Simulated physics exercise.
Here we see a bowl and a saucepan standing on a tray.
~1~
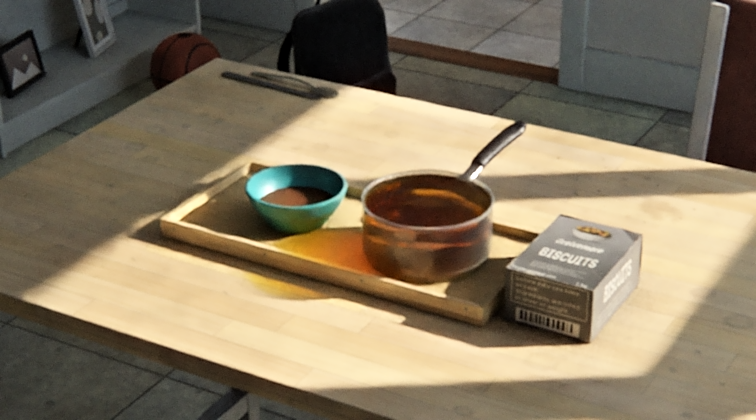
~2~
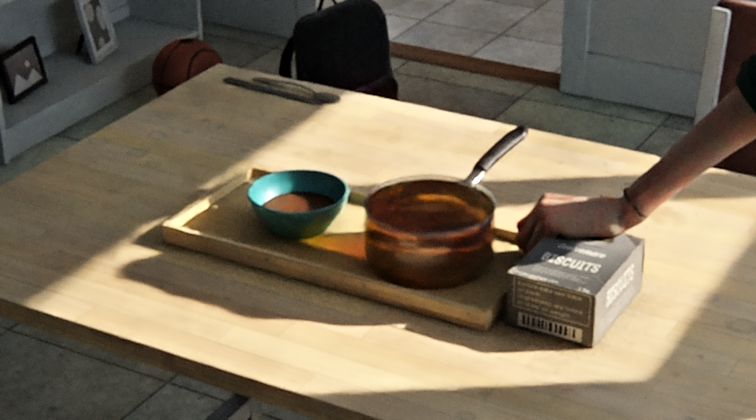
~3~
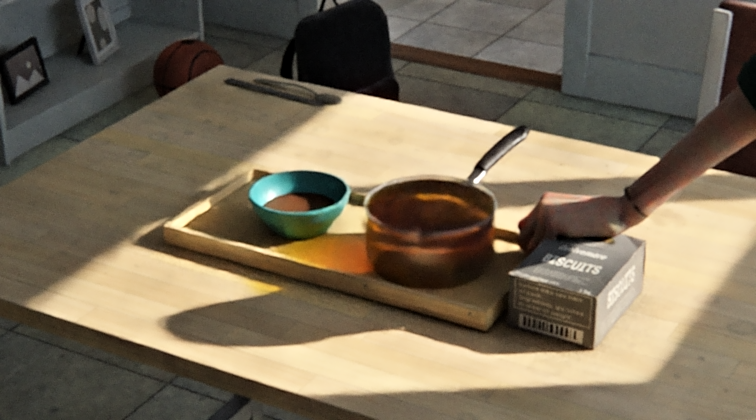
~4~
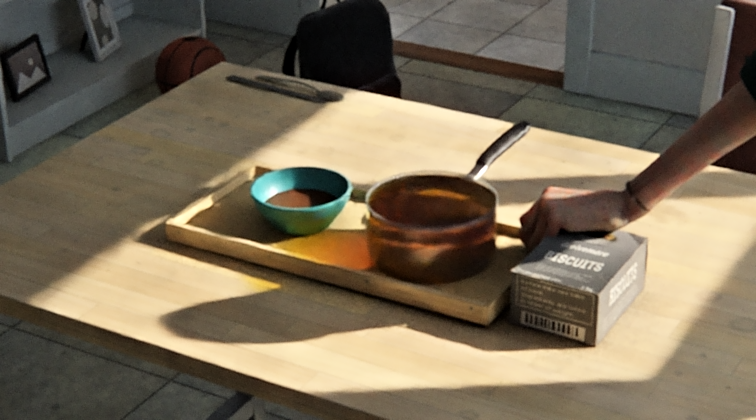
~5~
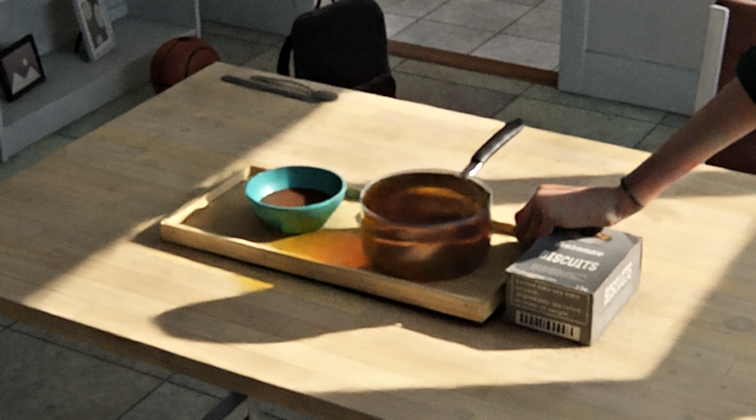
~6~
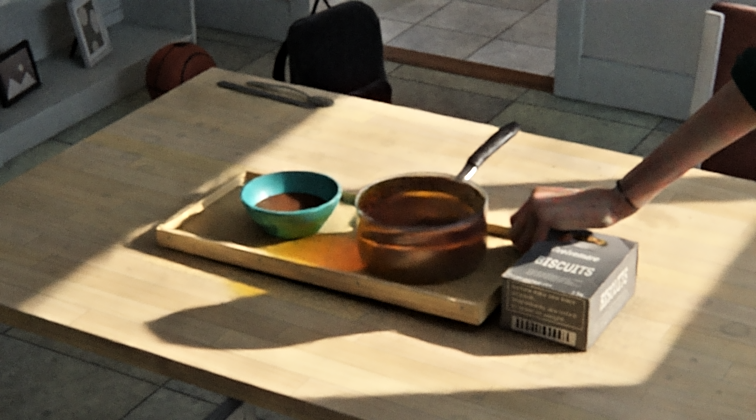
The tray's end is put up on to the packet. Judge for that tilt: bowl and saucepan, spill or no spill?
Bowl: Does not brim over; saucepan: Brims over.
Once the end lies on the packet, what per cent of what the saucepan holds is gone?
12 in a hundred, roughly.
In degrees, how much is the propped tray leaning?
I'd say it's sitting at around 10°.
Next, the tray slopes by about 6°; bowl, its rim is dry; saucepan, it has slopped over.
After that, the tray slopes by about 11°; bowl, its rim is dry; saucepan, it has slopped over.
Finally, the tray slopes by about 10°, resting on the packet; bowl, its rim is dry; saucepan, it has slopped over.
